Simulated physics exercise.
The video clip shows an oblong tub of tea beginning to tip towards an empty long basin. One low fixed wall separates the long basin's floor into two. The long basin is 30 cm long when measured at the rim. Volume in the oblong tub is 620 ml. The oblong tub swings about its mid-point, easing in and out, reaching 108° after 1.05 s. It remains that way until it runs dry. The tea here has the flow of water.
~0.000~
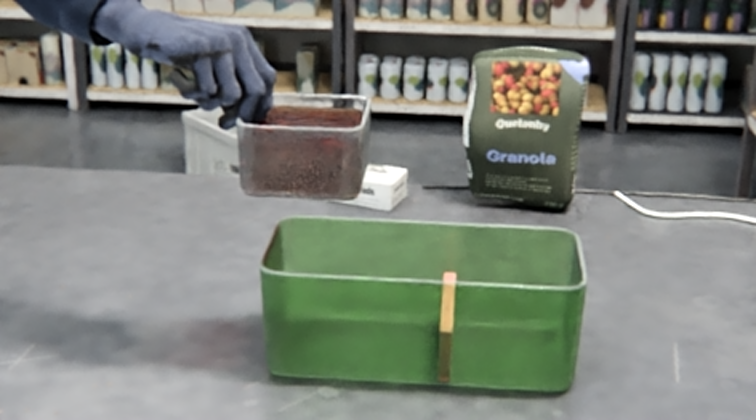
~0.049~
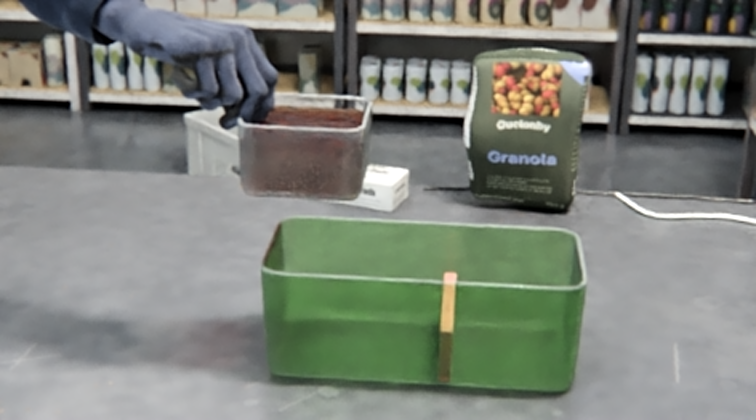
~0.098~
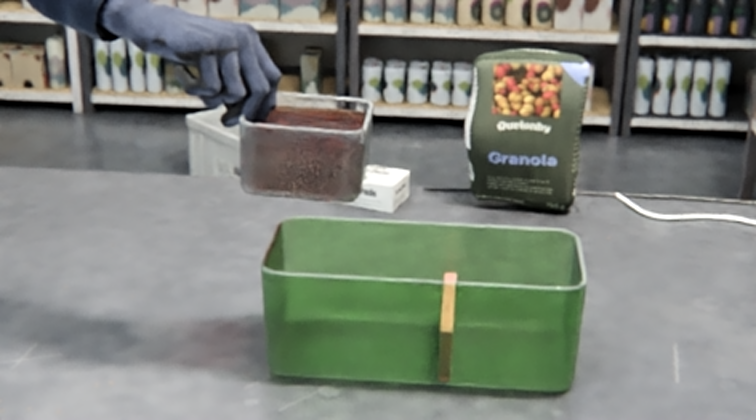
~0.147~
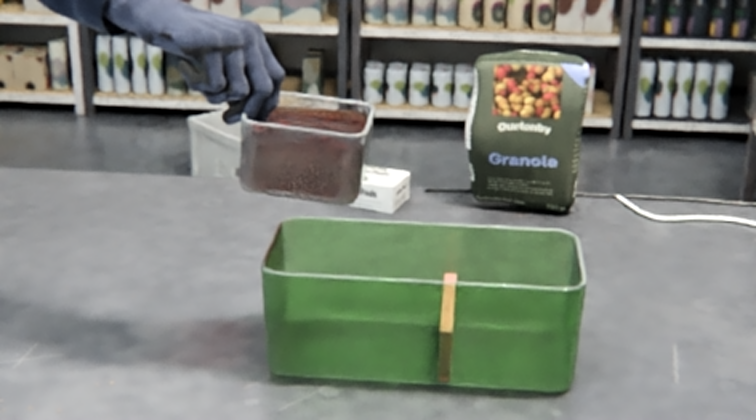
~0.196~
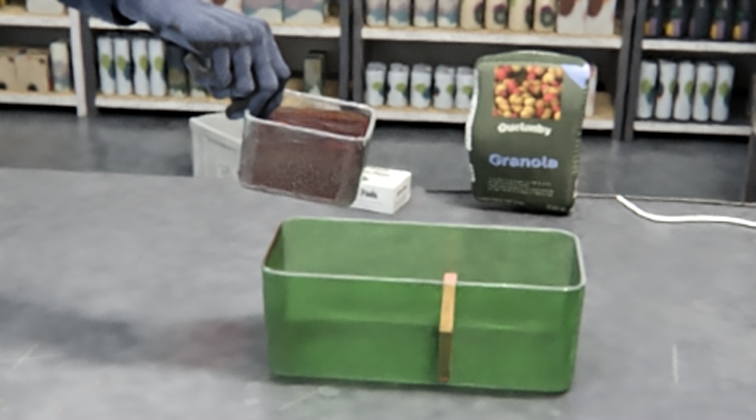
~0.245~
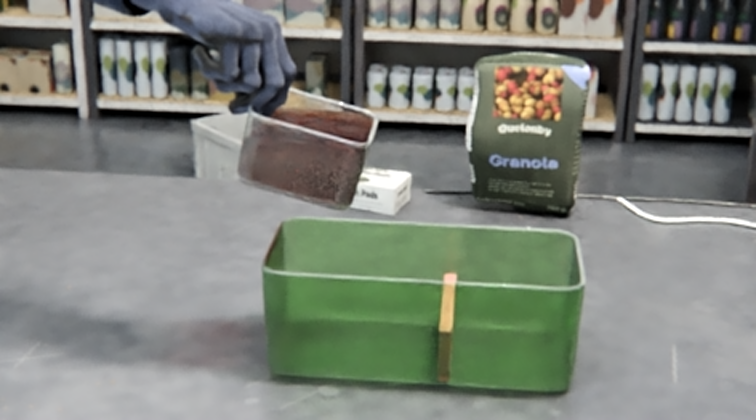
At first, a gloved hand holds a clear oblong tub of dark brown tea nearly level, above and behind an empty green long basin on a grey table. Then the tub slowly tilts, its right side dipping slightly toward the basin, while the basin and granola bag stay still.
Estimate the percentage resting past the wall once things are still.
I would say roughly 12 percent.
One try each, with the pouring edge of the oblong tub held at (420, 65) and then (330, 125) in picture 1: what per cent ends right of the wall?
Respectively 75 and 5 %.
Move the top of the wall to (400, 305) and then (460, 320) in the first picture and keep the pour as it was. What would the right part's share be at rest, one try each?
Try 1: 75 %; try 2: 10 %.
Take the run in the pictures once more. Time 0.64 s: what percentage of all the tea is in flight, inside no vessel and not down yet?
Roughly 28 percent.
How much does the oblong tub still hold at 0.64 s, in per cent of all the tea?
Still held: Roughly 50 % of the total.
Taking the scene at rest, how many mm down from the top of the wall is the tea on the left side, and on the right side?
Left about 30 mm, while the right is about 52 mm.
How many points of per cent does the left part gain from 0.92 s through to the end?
Close to 12% of the whole.
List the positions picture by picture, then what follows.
The first picture shows tilt 0°; pouring edge (366, 115); surface from (249, 118) to (365, 123); the long basin's rim runs from (270, 244) to (582, 260); the wall's top is at (448, 302).
The second picture shows tilt 1°; pouring edge (367, 116); surface from (251, 118) to (366, 124).
The third picture shows tilt 2°; pouring edge (368, 118); surface from (252, 118) to (366, 124).
The fourth picture shows tilt 5°; pouring edge (370, 122); surface from (253, 119) to (368, 126).
The fifth picture shows tilt 9°; pouring edge (371, 127); surface from (254, 119) to (369, 127).
The sixth picture shows tilt 14°; pouring edge (373, 132); surface from (256, 120) to (372, 128).
By 0.64 s the tilt is 72° and 49 per cent is still to pour, 20 is left of the wall and 2 right of it.
By 0.92 s the tilt is 104° and 8 per cent is still to pour, 75 is left of the wall and 12 right of it.
By 1.22 s the tilt is 108° and 0 per cent is still to pour, 88 is left of the wall and 12 right of it.
By 1.55 s the tilt is 108° and 0 per cent is still to pour, 88 is left of the wall and 12 right of it.
At rest 88 per cent lies left of the wall, 12 right of it and 0 outside.
